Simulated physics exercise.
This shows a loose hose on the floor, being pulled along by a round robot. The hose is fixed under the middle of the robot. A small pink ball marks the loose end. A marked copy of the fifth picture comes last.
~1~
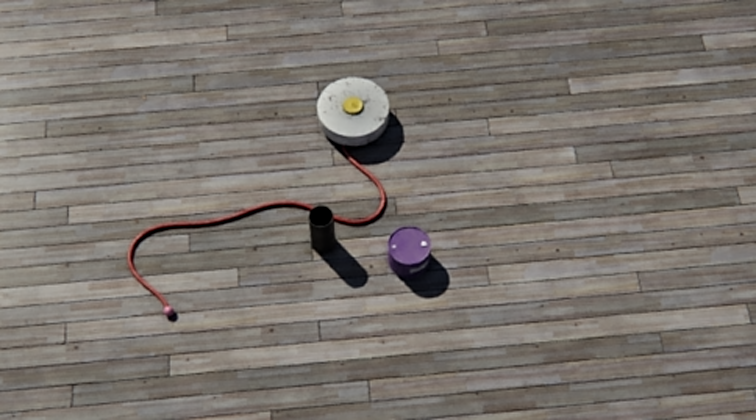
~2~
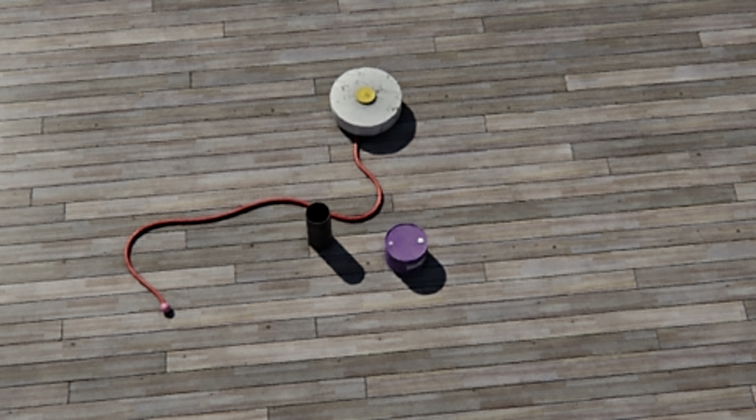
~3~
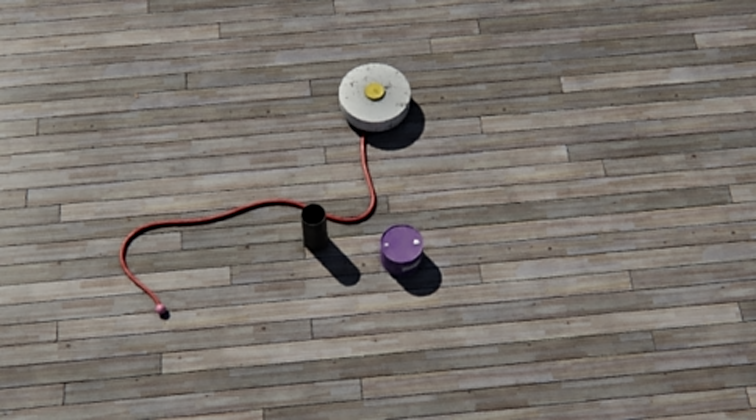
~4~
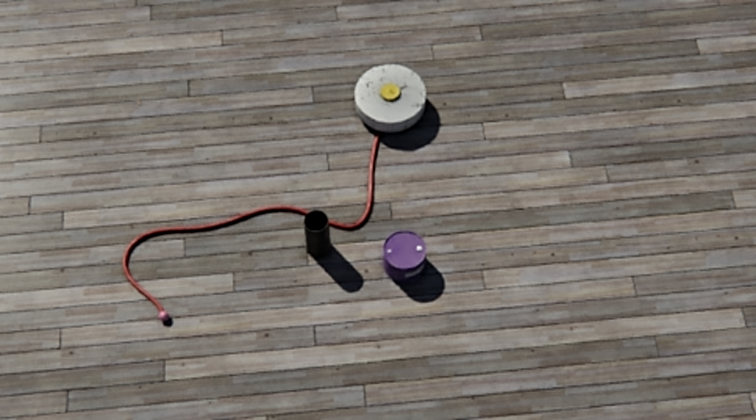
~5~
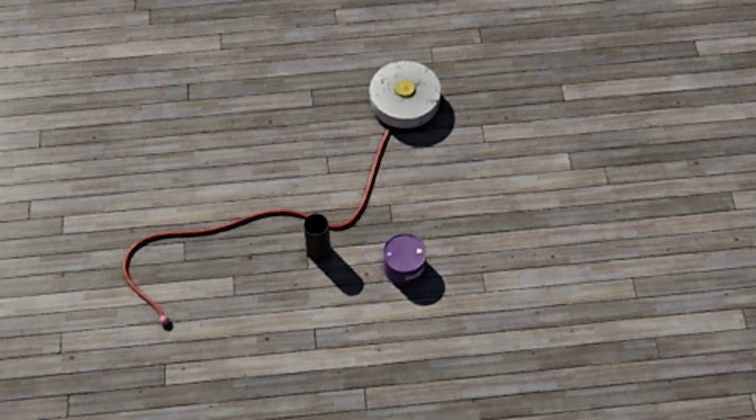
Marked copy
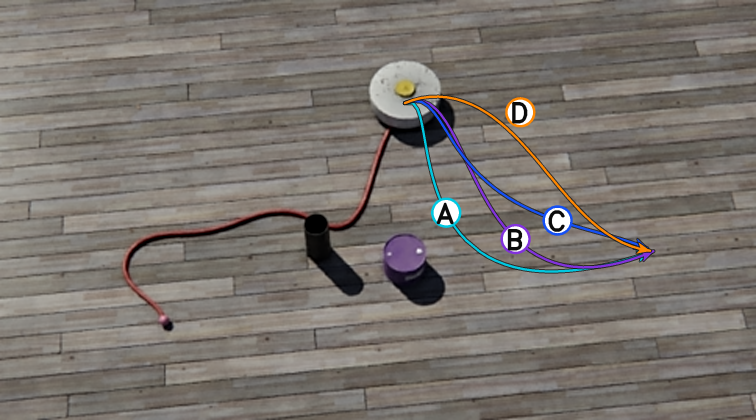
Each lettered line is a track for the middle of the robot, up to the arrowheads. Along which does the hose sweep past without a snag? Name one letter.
Only D misses them all.
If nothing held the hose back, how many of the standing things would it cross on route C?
In all, one.
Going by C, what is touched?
It is the black post.
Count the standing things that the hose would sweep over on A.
In all, two.
On the marked copy, A from (405, 103) via (466, 240) to (651, 252); B from (405, 103) via (498, 219) to (653, 251); C from (405, 103) via (501, 193) to (648, 249); D from (405, 103) via (535, 158) to (650, 251).
Taking D. A third of the way, robot (509, 123), middle of the hose (286, 199), free end (164, 320).
Two thirds of the way, robot (585, 207), middle of the hose (342, 198), free end (162, 315).
When it is over, robot (656, 245), middle of the hose (406, 224), free end (179, 281); nothing has been touched.
As for the rest, A meets the purple tub and black post; B meets the purple tub and black post; C meets the black post.
